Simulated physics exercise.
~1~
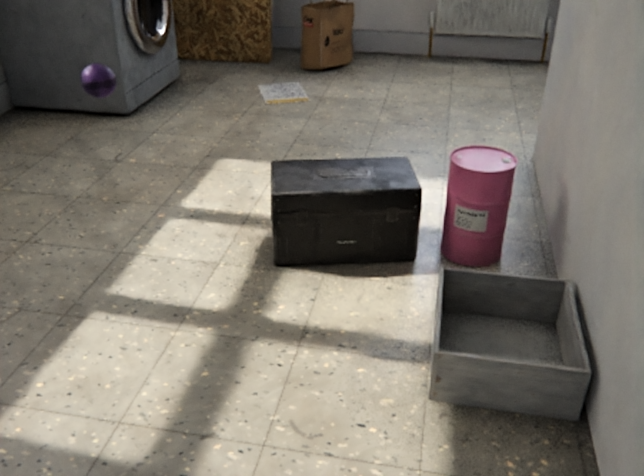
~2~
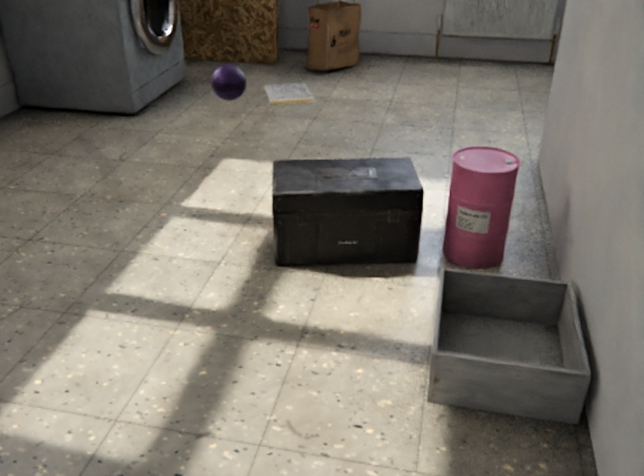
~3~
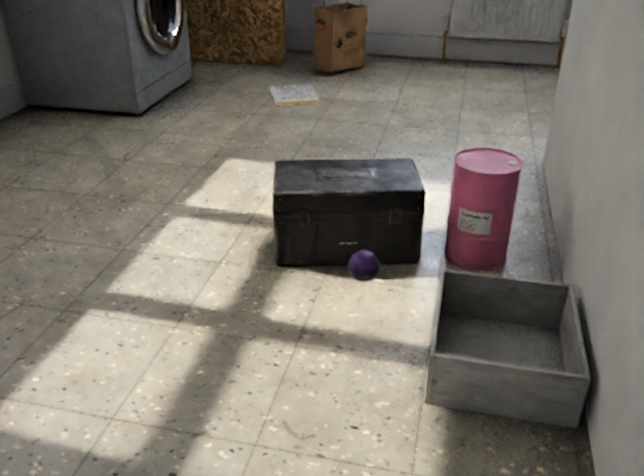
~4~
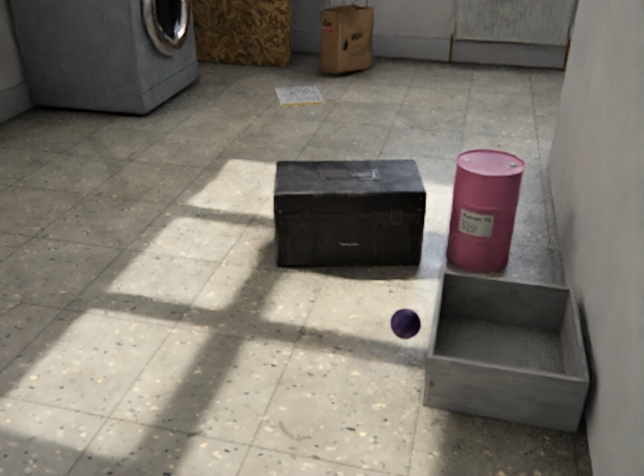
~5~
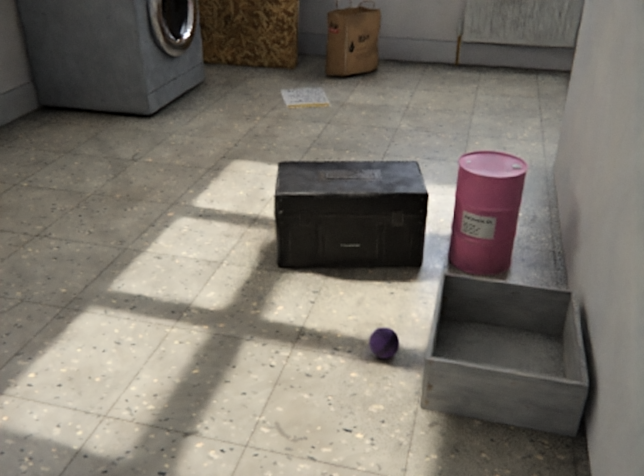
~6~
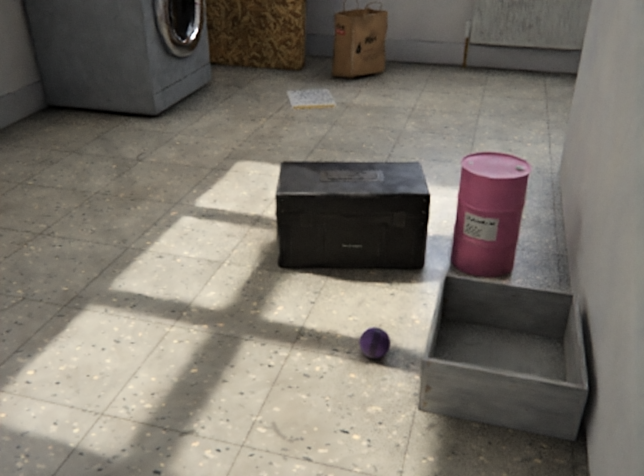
A room with a speckled tile floor and patches of sunlight is seen from slightly above, the view drifting gently sideways. A washing machine stands at the back left, a black toolbox sits in the middle, a pink canister is to its right, and an open grey box lies near the right wall. A purple ball flies in from the left and travels right, dropping past the front of the toolbox. It comes down close to the left side of the open box, then turns back a little to the left. It ends on the floor outside the box, while the toolbox and canister stay put.
